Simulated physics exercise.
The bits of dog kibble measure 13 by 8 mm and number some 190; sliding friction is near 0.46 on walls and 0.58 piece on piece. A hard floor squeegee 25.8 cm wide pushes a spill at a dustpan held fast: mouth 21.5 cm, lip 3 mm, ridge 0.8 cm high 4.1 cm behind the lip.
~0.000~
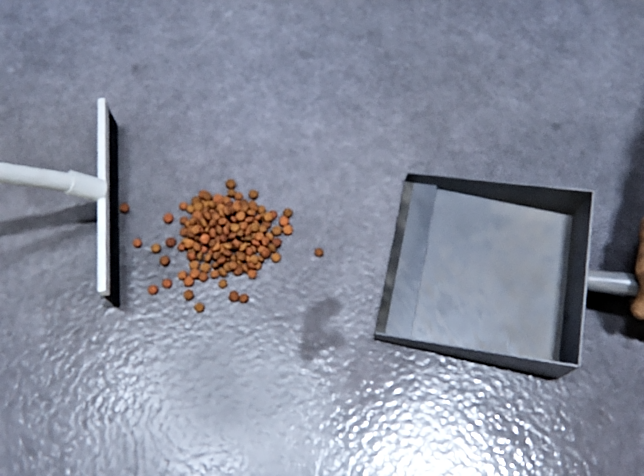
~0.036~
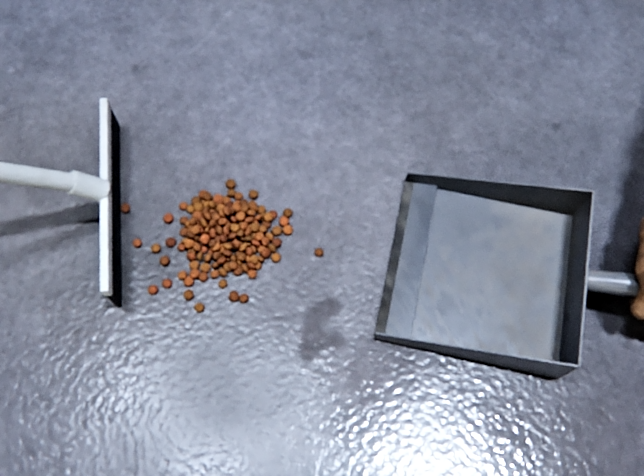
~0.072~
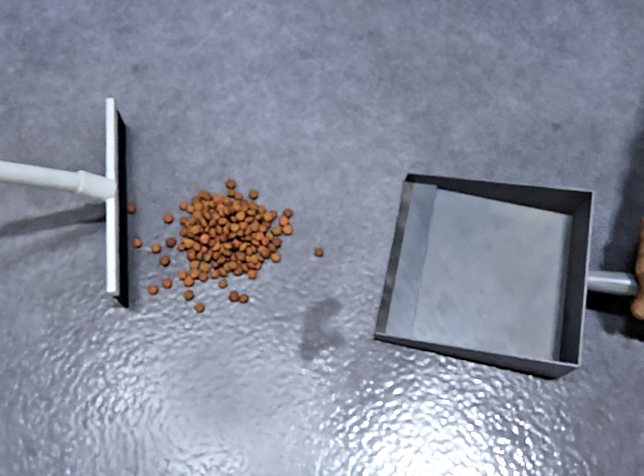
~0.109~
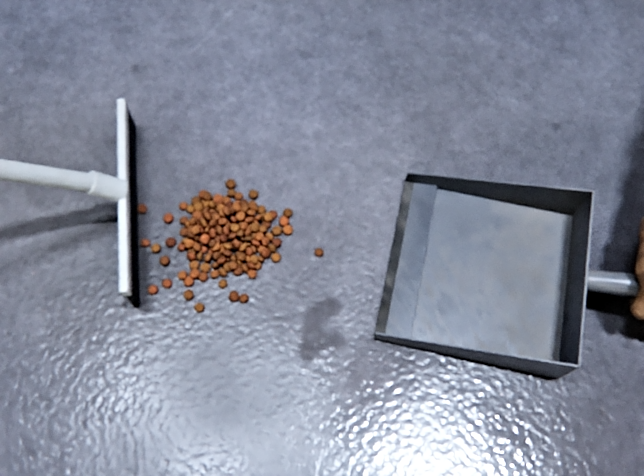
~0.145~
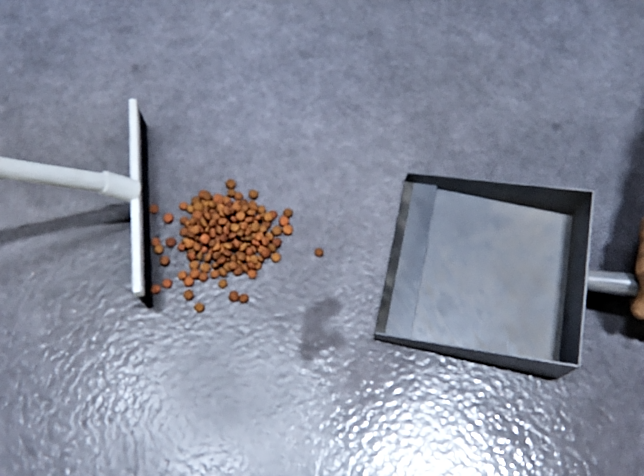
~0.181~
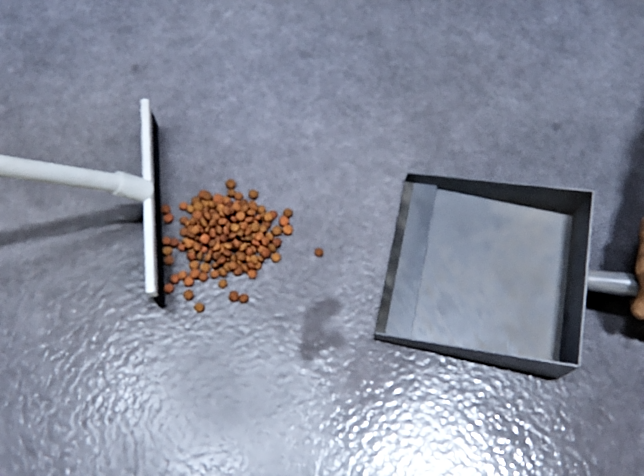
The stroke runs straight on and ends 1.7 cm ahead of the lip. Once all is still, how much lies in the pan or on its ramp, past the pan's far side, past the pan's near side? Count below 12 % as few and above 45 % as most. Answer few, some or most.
Pan some, far side few, near side few.
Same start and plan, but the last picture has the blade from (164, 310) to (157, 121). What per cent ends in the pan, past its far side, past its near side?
Pan 0, far 5, near 5.
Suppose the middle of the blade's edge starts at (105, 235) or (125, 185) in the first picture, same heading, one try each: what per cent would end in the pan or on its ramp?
Some 10 and 20 per cent.
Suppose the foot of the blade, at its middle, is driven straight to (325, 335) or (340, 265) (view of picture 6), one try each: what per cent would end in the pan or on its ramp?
About 0 and 5 per cent.
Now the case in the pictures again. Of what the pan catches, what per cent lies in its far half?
Some 50 per cent.
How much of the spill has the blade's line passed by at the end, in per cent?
Some 0 per cent.
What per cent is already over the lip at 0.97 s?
Some 15 per cent.
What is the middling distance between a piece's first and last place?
Some 20 cm.
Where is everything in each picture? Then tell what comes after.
In the first frame, blade from (105, 291) to (104, 106), moved 0.0 cm, 0 of the pieces shifted so far; middle of the pieces at (226, 235); pan at (493, 278).
In the second frame, blade from (107, 291) to (106, 106), moved 0.3 cm, 0 of the pieces shifted so far; middle of the pieces at (226, 235).
In the third frame, blade from (114, 291) to (113, 106), moved 1.1 cm, 1 of the pieces shifted so far; middle of the pieces at (226, 235).
In the fourth frame, blade from (126, 291) to (123, 106), moved 2.5 cm, 2 of the pieces shifted so far; middle of the pieces at (226, 235).
In the fifth frame, blade from (139, 292) to (135, 107), moved 4.0 cm, 3 of the pieces shifted so far; middle of the pieces at (226, 235).
In the sixth frame, blade from (152, 292) to (147, 107), moved 5.5 cm, 7 of the pieces shifted so far; middle of the pieces at (226, 235); pan at (493, 278). Its pace works out near 0.42 m/s, heading 12 degrees away from the viewer's side.
After 0.47 s, middle of the blade 18 cm from the lip; 0 % over the lip, far side 0 %, near side 0 %.
After 0.66 s, middle of the blade 10 cm from the lip; 0 % over the lip, far side 5 %, near side 0 %.
After 0.97 s, middle of the blade 6 cm from the lip; 15 % over the lip, far side 10 %, near side 0 %.
In the end, at 1.4 s, pan 15 %, far side 10 %, near side 0 %, in front of the lip or behind the blade 75 %.
